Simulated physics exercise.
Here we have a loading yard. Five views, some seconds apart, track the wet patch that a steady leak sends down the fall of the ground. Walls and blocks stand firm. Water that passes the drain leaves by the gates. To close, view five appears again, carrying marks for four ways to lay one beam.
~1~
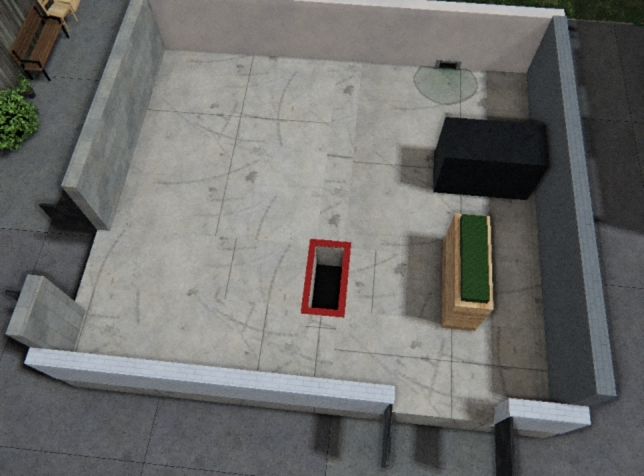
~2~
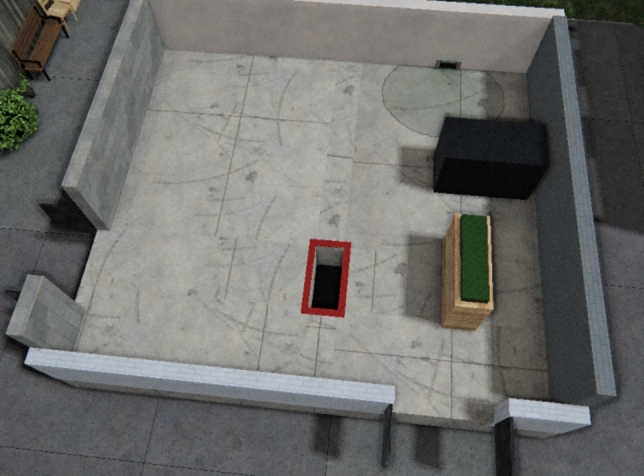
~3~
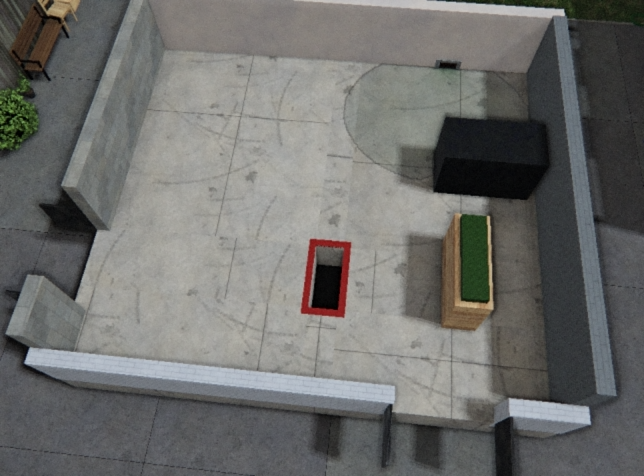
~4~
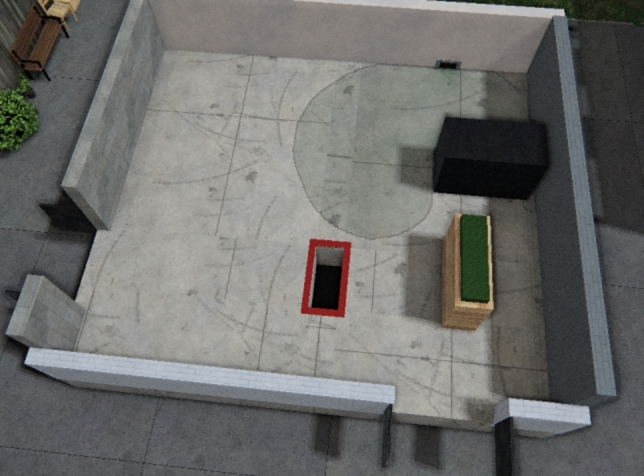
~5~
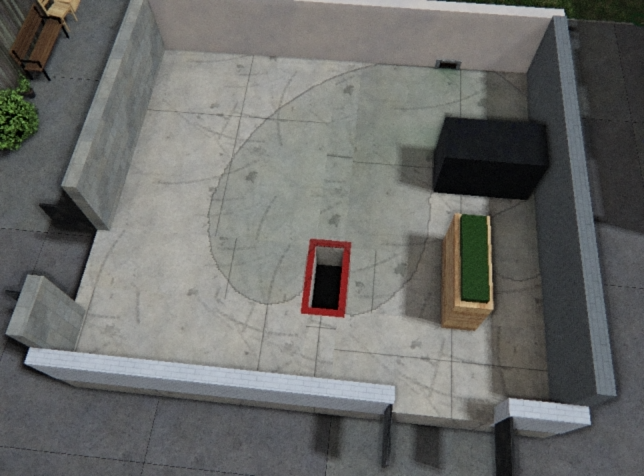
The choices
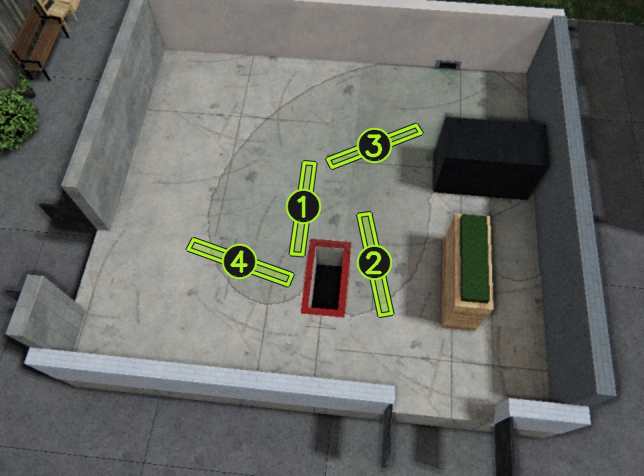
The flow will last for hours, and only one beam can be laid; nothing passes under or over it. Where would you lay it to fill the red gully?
Go for 1.
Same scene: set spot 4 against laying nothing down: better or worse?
Spot 4 is better.
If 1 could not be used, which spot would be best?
Spot 4.
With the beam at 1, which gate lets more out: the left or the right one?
The left one.
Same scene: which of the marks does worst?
Spot 2.
In lime, 1 from (297, 254) to (309, 163); 2 from (364, 214) to (385, 314); 3 from (330, 163) to (418, 129); 4 from (190, 244) to (289, 279).
Choosing 1, about 52 % of the stream goes into the red gully, about 40 % out by the gates.
Choosing 2, about 13 % of the stream goes into the red gully, about 80 % out by the gates.
Choosing 3, about 20 % of the stream goes into the red gully, about 73 % out by the gates.
Choosing 4, about 34 % of the stream goes into the red gully, about 55 % out by the gates.
